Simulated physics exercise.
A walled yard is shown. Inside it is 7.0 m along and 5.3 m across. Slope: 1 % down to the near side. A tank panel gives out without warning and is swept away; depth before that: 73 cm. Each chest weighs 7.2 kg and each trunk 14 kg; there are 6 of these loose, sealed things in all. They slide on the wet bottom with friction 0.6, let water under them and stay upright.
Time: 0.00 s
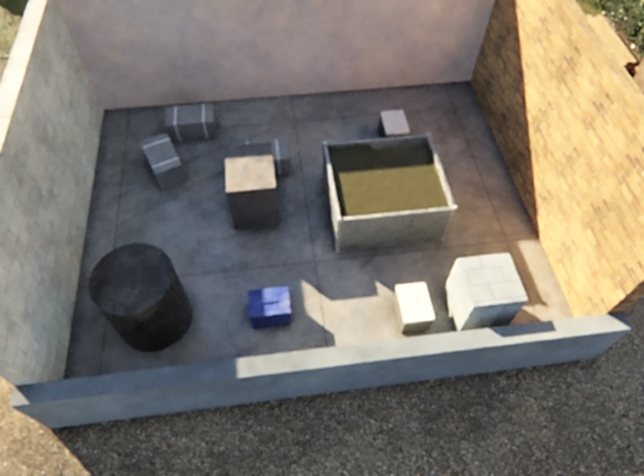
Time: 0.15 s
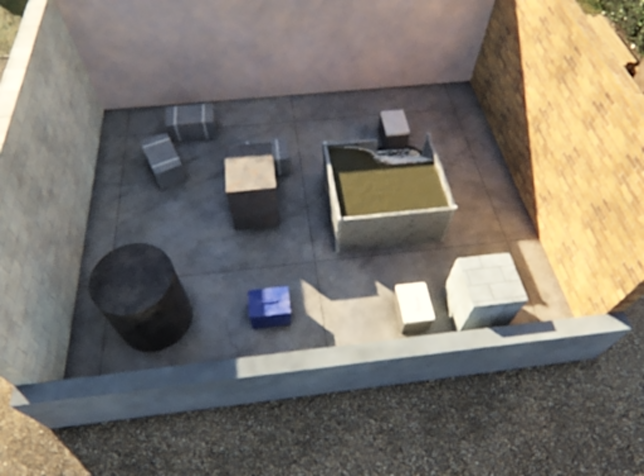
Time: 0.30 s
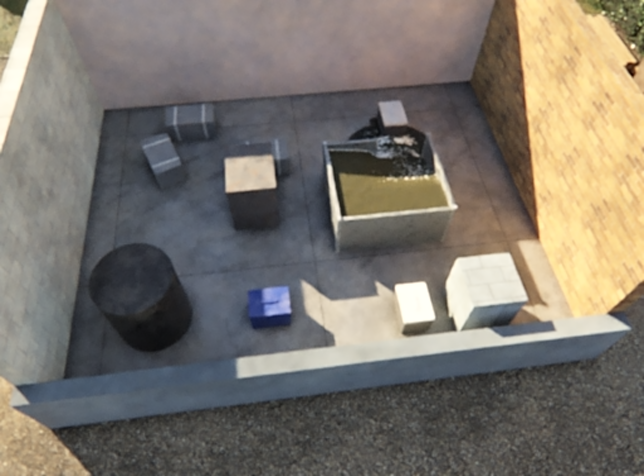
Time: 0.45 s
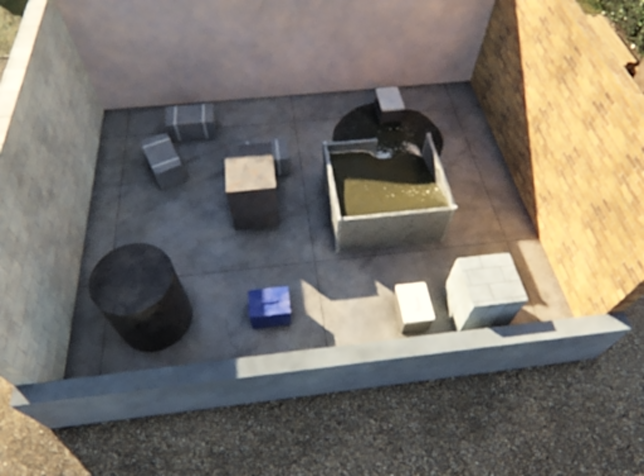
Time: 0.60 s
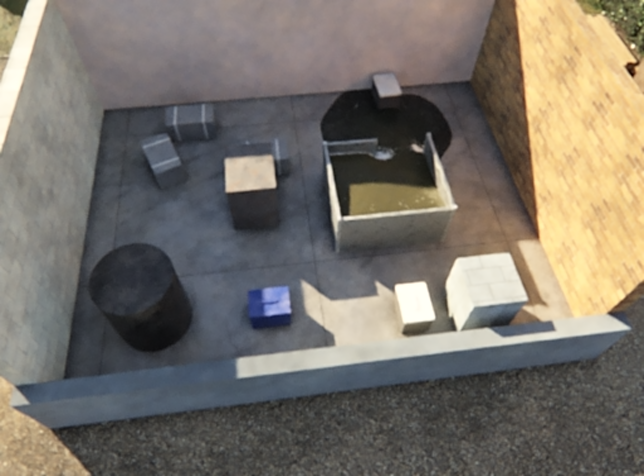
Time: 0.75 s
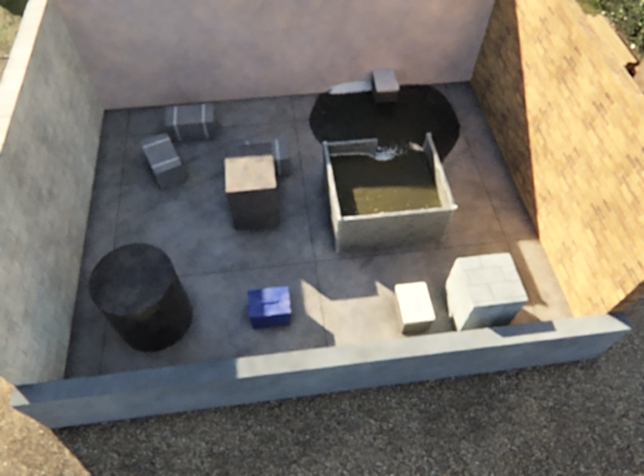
Murky water pouring through the open back of a tank in a walled yard, pushing a small box toward the rear wall.
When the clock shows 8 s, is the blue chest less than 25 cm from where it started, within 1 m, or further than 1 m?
The outcome will be no real movement.
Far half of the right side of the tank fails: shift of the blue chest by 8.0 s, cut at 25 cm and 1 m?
Under that change, the blue chest budges a short distance.
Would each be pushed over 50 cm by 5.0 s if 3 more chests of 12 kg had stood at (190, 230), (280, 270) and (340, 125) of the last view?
Taking them in the order given: Falls short, falls short and exceeds it.
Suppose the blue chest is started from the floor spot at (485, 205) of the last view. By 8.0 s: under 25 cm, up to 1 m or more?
It goes a long way.
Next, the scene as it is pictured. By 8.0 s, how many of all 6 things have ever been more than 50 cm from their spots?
I count 4.
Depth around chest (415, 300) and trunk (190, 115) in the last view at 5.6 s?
3 and 8 cm.
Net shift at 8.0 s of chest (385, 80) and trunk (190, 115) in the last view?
400 cm and 350 cm, respectively.
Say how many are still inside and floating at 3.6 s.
At that moment it comes to 1.
After 1.6 s the blue chest is near (269, 301), 0.0 m from its start, aground; 1 afloat.
After 3.6 s the blue chest is near (269, 301), 0.0 m from its start, aground; 1 afloat.
After 5.6 s the blue chest is near (269, 301), 0.0 m from its start, aground; 3 afloat.
After 8.0 s the blue chest is near (265, 303), 0.1 m from its start, afloat; 4 afloat.
